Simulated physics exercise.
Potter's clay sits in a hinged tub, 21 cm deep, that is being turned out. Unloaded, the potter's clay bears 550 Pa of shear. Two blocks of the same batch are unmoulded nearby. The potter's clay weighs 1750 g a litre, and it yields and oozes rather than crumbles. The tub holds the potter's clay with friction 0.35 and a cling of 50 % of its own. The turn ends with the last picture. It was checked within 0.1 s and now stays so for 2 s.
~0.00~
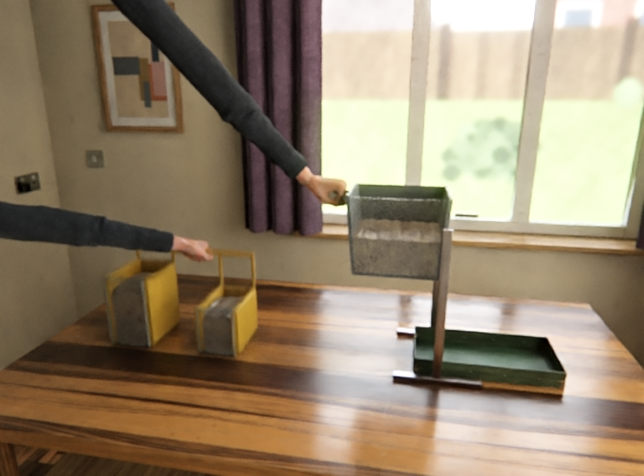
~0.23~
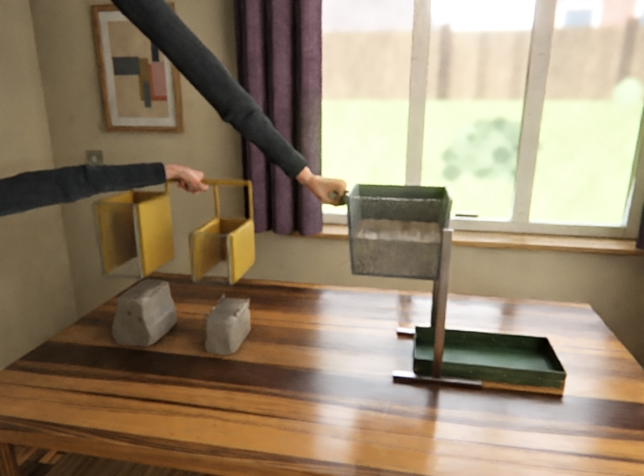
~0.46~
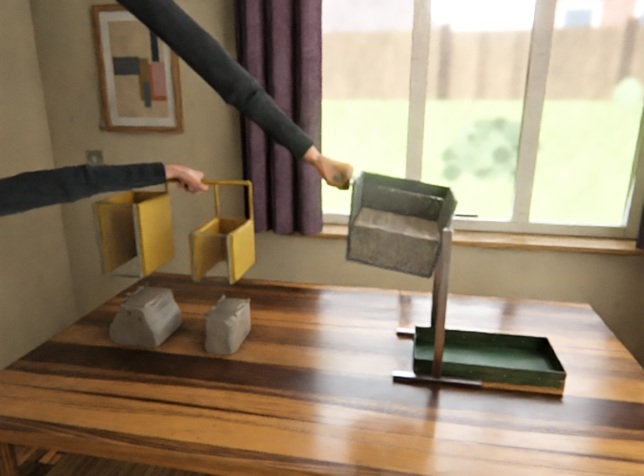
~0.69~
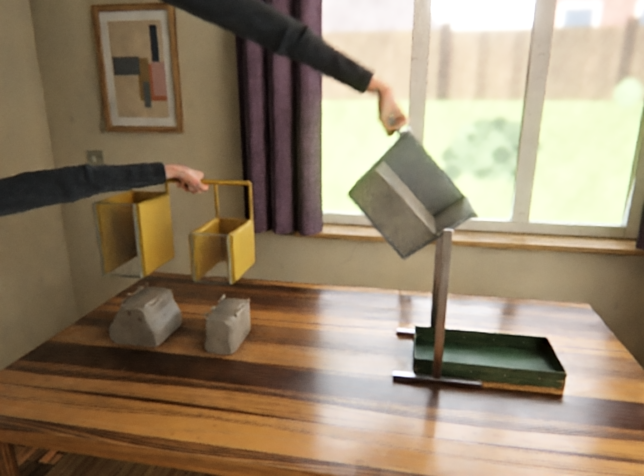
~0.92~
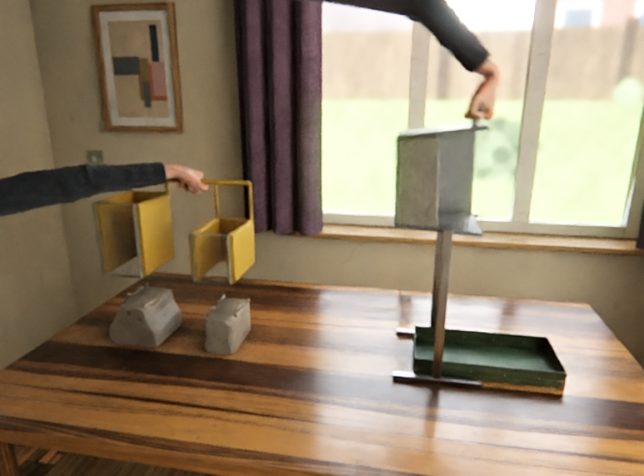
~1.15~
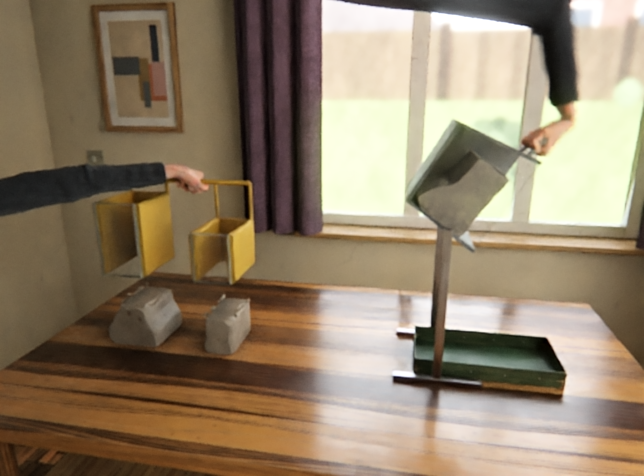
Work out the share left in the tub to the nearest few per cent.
Close to 0 per cent.
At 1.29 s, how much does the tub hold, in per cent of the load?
About 35 %.
After 1.29 s, the tub is at 120 degrees and holds 34 %.
After 1.46 s, the tub is at 120 degrees and holds 0 %.
After 1.63 s, the tub is at 120 degrees and holds 0 %.
After 1.80 s, the tub is at 120 degrees and holds 0 %.
After 3.15 s, at the end, the tub is at 120 degrees and holds 0 %.
